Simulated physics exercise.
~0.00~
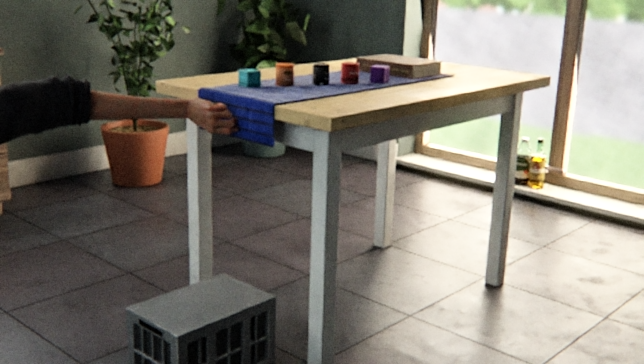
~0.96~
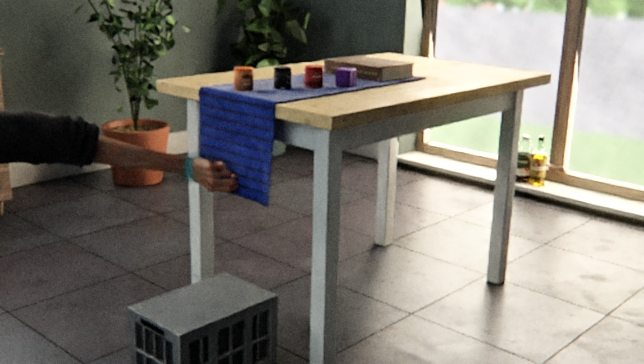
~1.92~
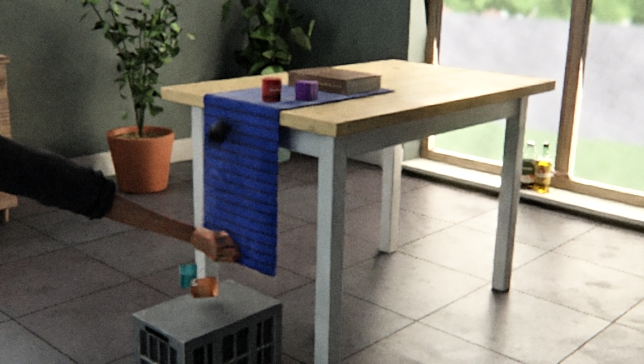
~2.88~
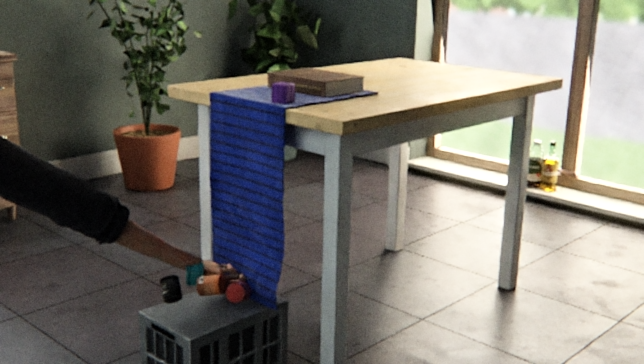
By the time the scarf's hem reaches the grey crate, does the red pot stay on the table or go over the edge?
The red pot goes over the edge. It is the fourth thing the table loses, after the turquoise cube, the orange pot and the black pot.
To begin with, a hand grips the end of a blue scarf on a wooden table, where a turquoise cube, three small pots, a purple cube and a book sit in a line. The hand draws the scarf down over the edge, and the turquoise cube goes first while the rest ride left. The orange pot follows it down towards the grey crate, and the black pot tips over the edge on its side. The red pot drops next. Finally the hem reaches the crate, with four things fallen and the purple cube and book still on the table.
